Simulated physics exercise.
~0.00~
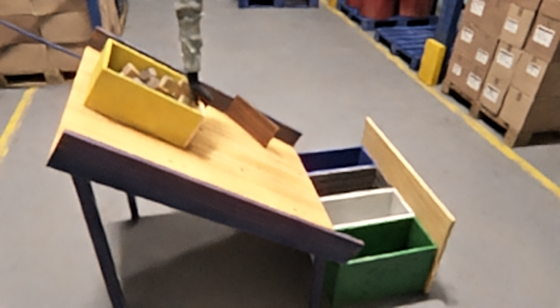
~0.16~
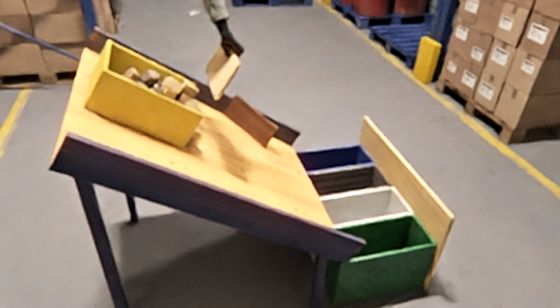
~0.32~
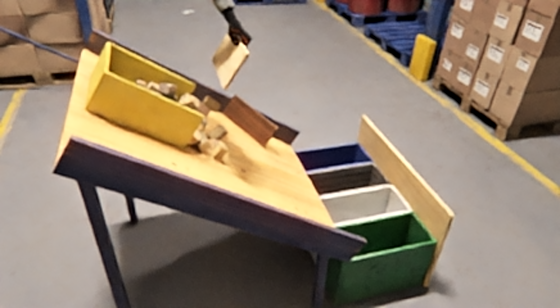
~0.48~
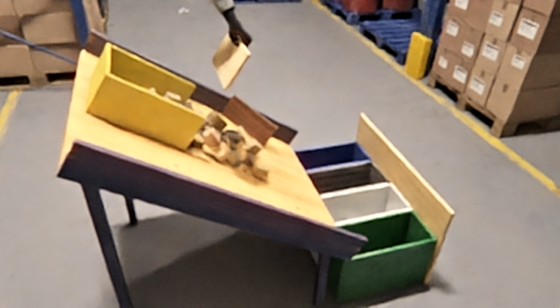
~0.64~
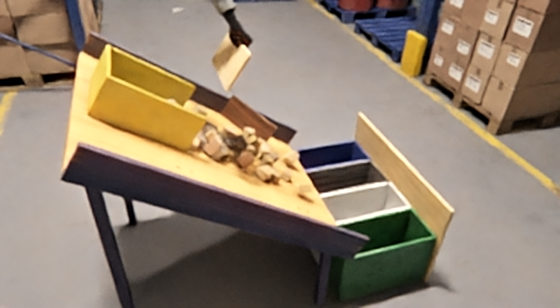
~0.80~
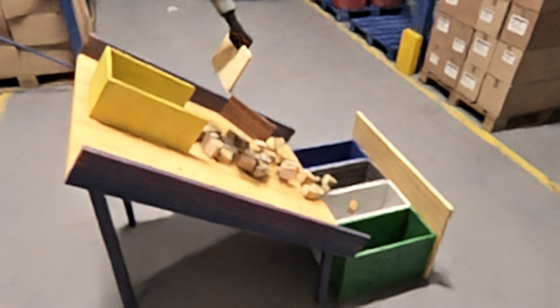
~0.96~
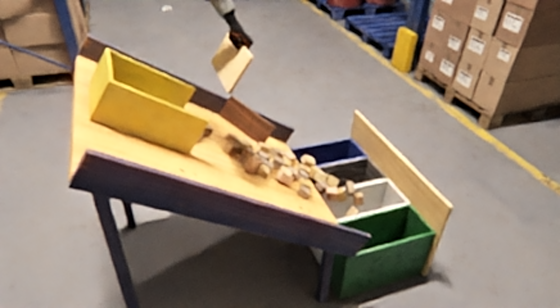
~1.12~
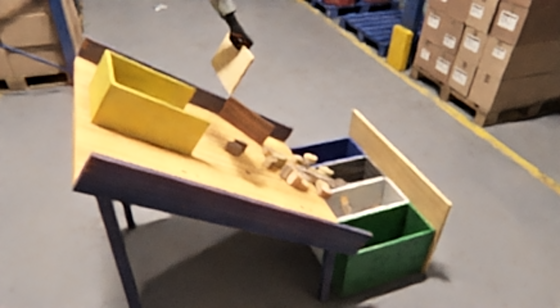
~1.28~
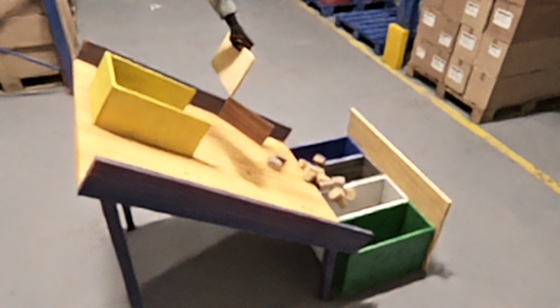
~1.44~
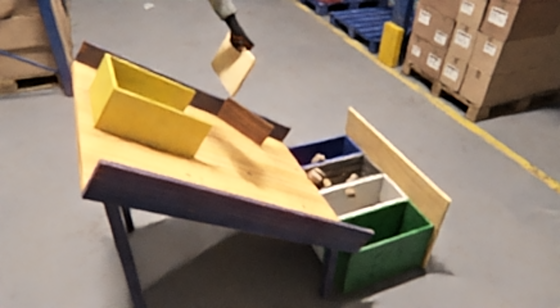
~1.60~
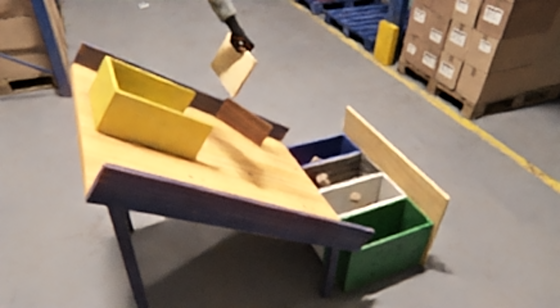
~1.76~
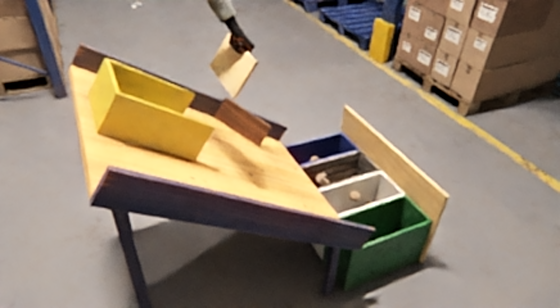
In a warehouse, a gloved hand lifting a gate from a yellow pen, wooden blocks tumbling down a sloped table into bins.
